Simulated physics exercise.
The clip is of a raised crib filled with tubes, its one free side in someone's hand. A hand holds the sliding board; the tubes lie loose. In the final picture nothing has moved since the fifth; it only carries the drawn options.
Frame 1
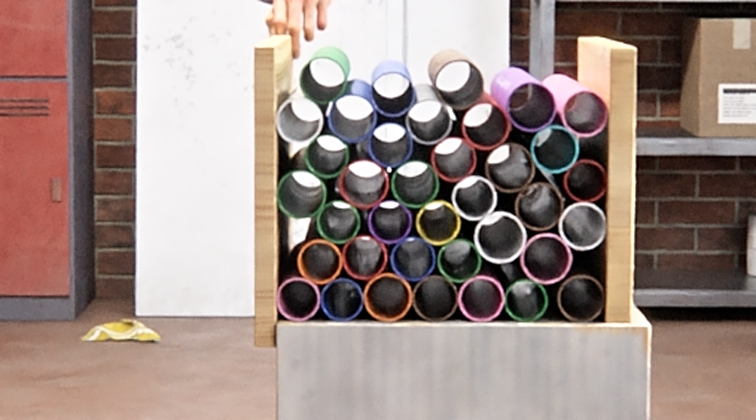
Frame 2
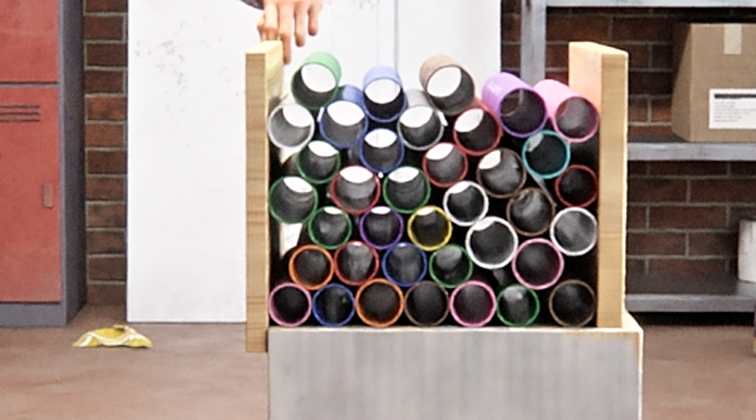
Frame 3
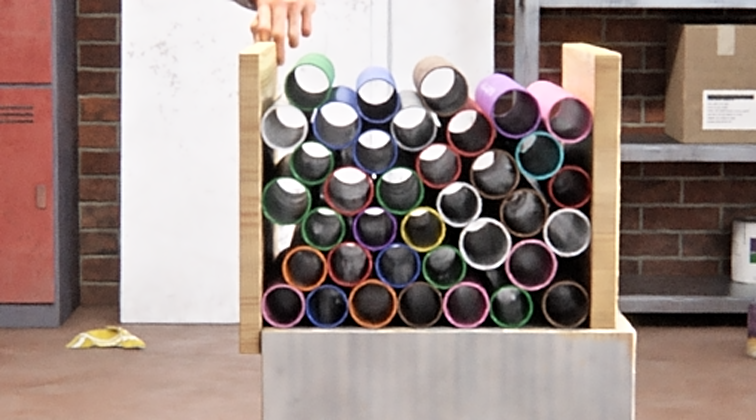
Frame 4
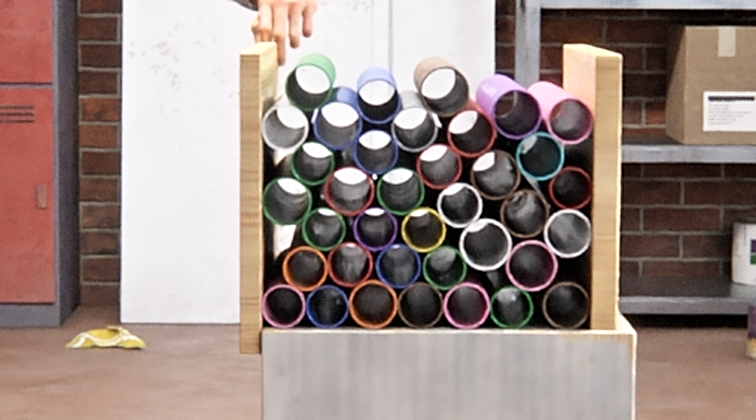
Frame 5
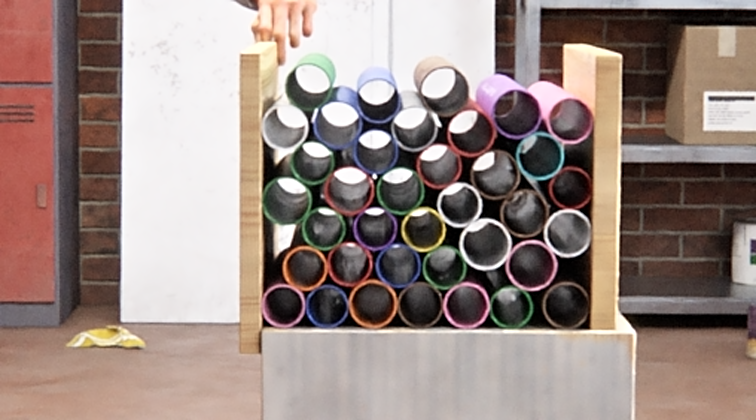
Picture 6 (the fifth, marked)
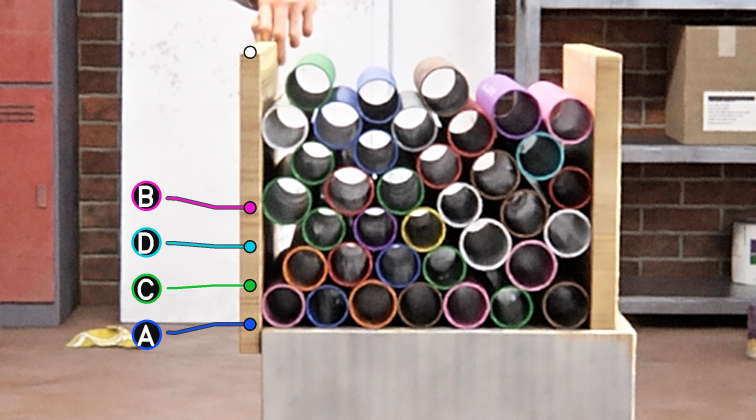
In a workshop, a hand rested at the top of the left board beside a stack of colourful open tubes; the view shifted slightly at first, but the tubes and boards stayed still.
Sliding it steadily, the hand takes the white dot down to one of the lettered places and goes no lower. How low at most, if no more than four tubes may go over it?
At most to D.
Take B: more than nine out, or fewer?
At B, fewer than nine.
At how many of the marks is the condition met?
The number is two.
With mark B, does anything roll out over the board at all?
Yes, at B.
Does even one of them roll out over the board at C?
Yes.
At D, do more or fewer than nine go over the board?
At D, fewer than nine.
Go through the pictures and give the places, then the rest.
A green tube (322, 80); side board (275, 177); a pink tube (298, 299), in the first frame.
A pink tube (289, 305); a green tube (518, 306), in the second frame.
An orange tube (305, 268); a purple tube (375, 228), in the third frame.
A red tube (349, 191); a red tube (439, 166), in the fourth frame.
A blue tube (338, 125); a green tube (308, 86); side board (261, 184), in the fifth frame.
On the marked copy, A at (250, 325); B at (250, 208); C at (250, 286); D at (250, 246); the white dot at (250, 52).
Taking D. A third of the way, top of the board (262, 138).
Two thirds of the way, top of the board (261, 234).
When it is over, top of the board (261, 245), two out over the board.
As for the rest, A more than four out over the board; B one out over the board; C more than four out over the board.
